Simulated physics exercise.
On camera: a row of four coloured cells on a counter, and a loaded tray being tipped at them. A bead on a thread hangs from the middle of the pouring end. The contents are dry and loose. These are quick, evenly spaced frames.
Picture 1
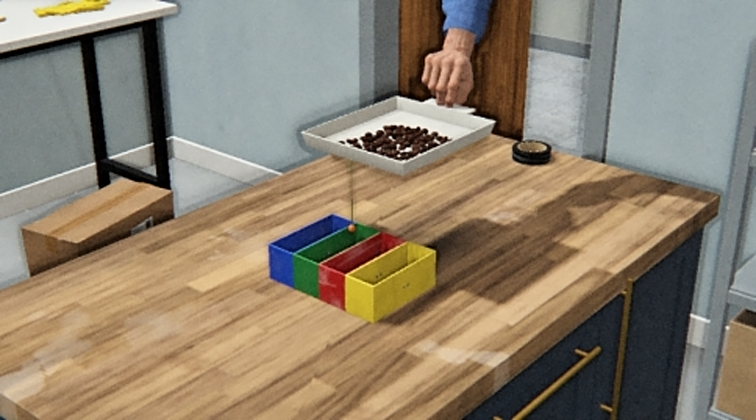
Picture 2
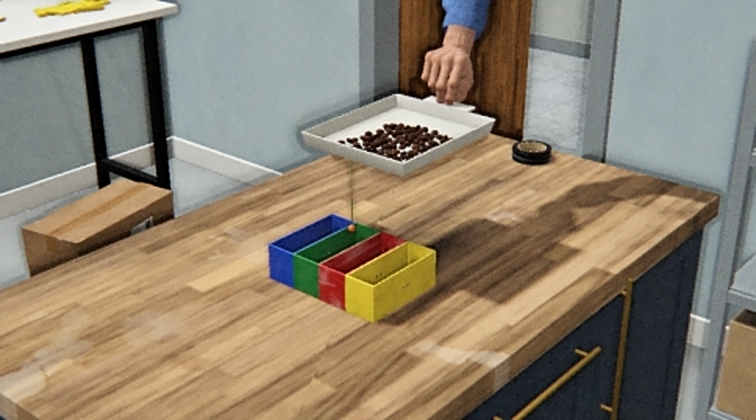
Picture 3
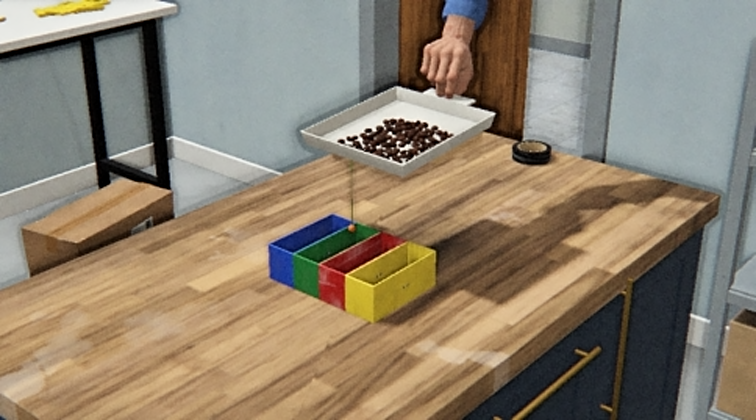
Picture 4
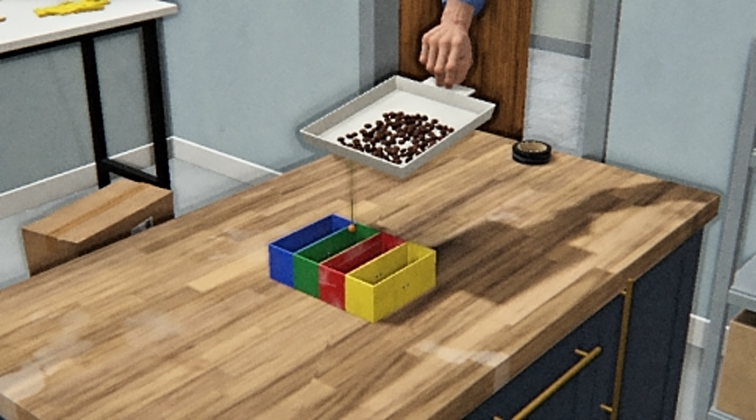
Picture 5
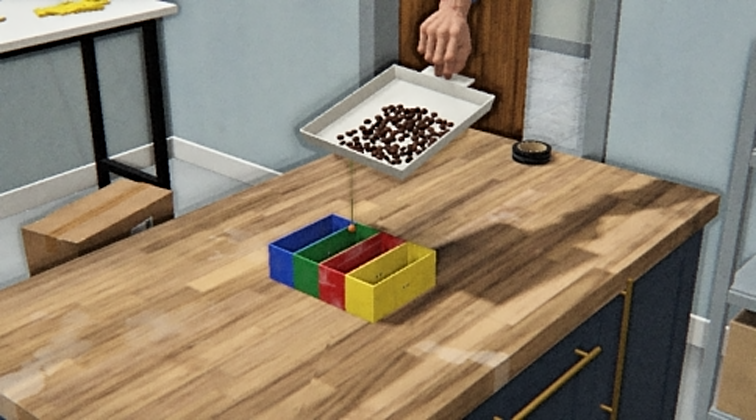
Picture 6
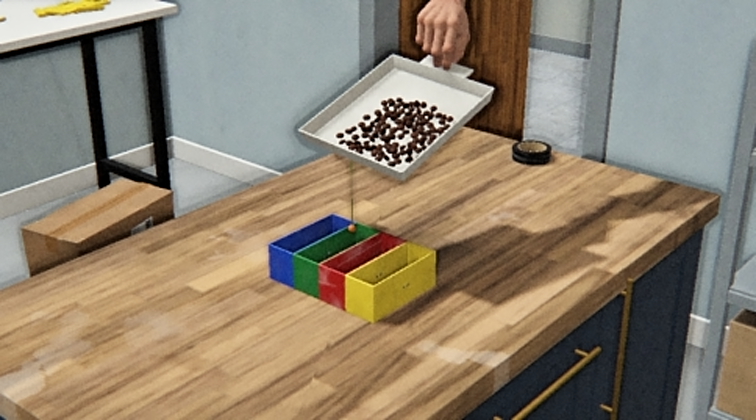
A white tray of small dark brown pieces, held by a hand above blue, green, red and yellow cells on a wooden counter, starts level, then gradually tilts toward its lower right corner as the hand rises slightly.
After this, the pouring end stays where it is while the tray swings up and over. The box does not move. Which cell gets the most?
Fullest: The yellow cell.
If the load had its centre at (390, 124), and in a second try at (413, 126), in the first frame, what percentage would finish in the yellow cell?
Roughly 30 per cent, and 40 per cent.
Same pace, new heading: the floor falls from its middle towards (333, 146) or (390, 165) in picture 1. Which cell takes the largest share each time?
The first try: The blue one. The second: The yellow cell.
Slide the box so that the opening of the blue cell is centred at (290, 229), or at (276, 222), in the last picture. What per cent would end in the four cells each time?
First some 50, then 30 per cent.
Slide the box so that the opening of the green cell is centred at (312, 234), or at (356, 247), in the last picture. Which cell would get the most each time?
One: Yellow. Two: The red one.
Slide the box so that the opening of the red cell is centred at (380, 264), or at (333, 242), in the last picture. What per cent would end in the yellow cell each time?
About 10 and 30 per cent.
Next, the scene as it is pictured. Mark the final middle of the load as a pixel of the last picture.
Near (373, 293).
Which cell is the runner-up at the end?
In second place: That red cell.
Shortly afterwards, tray tipped steeply; the whole lot on the tray.
Next, tray tipped past a quarter turn; near a quarter on the tray; near a quarter in the yellow cell; near a quarter in the red cell; only a few in the green cell; only a few in the blue cell; near a quarter falling or outside the box.
Some moments later, tray tipped past a quarter turn; near half in the yellow cell; near a third in the red cell; a little in the green cell; only a few in the blue cell; only a few falling or outside the box.
In the end, tray tipped past a quarter turn; near half in the yellow cell; near a third in the red cell; a little in the green cell; only a few in the blue cell; only a few outside the box.
